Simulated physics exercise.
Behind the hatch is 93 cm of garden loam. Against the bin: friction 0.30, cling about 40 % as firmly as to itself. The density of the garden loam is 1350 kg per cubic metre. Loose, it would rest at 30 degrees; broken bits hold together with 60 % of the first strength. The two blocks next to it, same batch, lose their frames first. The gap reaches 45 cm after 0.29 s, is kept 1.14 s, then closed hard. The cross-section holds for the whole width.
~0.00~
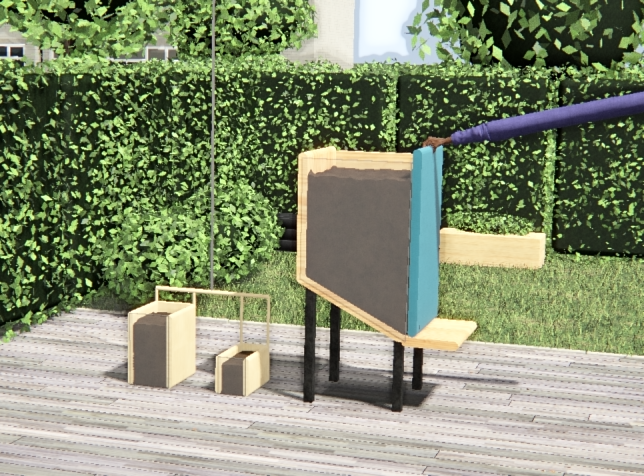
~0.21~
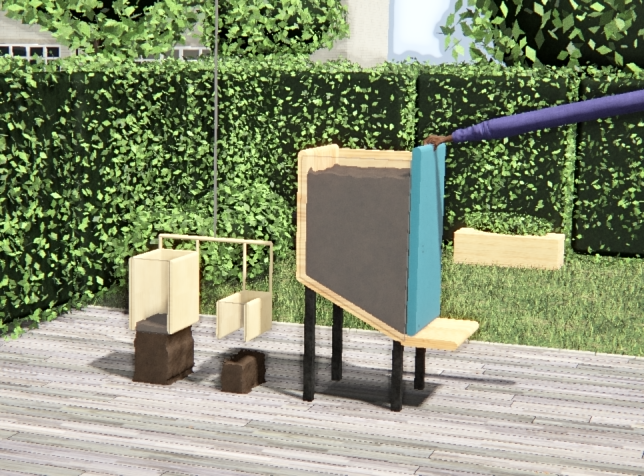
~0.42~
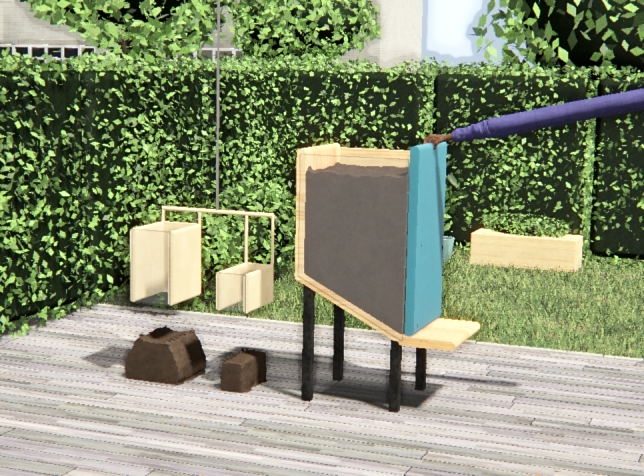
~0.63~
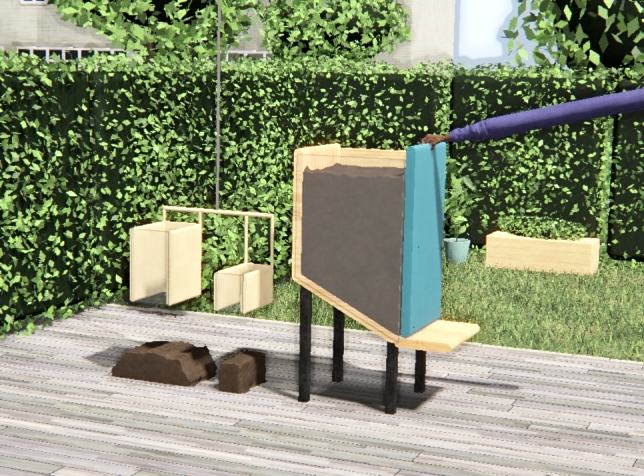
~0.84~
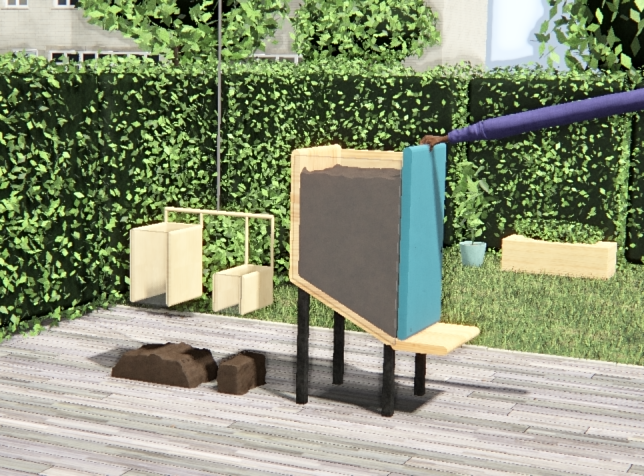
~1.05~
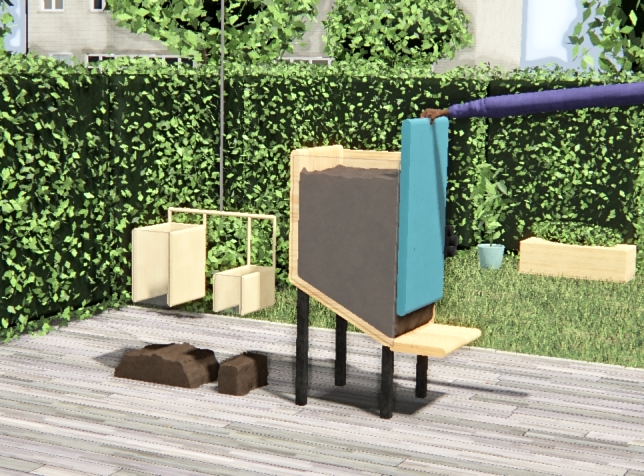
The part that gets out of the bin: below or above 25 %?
Expect above 25 %.
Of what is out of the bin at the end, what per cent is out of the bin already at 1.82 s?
Some 50 per cent.
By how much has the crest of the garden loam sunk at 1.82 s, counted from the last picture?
About 8 cm.
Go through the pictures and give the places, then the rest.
Top of the hatch at (417, 154), not yet moved; crest of the garden loam at (328, 177); block heights 40 cm, 19 cm (left to right), in the first picture.
Top of the hatch at (416, 152), not yet moved; crest of the garden loam at (328, 175); block heights 38 cm, 19 cm (left to right), in the second picture.
Top of the hatch at (415, 151), not yet moved; crest of the garden loam at (326, 173); block heights 27 cm, 19 cm (left to right), in the third picture.
Top of the hatch at (411, 151), not yet moved; crest of the garden loam at (323, 173); block heights 19 cm, 19 cm (left to right), in the fourth picture.
Top of the hatch at (407, 152), not yet moved; crest of the garden loam at (320, 174); block heights 19 cm, 19 cm (left to right), in the fifth picture.
Top of the hatch at (406, 125), moved 15 cm; crest of the garden loam at (319, 175); block heights 19 cm, 19 cm (left to right), in the sixth picture.
After 1.40 s, the hatch is 45 cm open and 3 % is out.
After 1.82 s, the hatch is 45 cm open and 18 % is out.
After 2.25 s, the hatch is 45 cm open and 26 % is out.
After 2.67 s, the hatch is 11 cm open and 33 % is out.
After 3.52 s, the hatch is shut and 34 % is out.
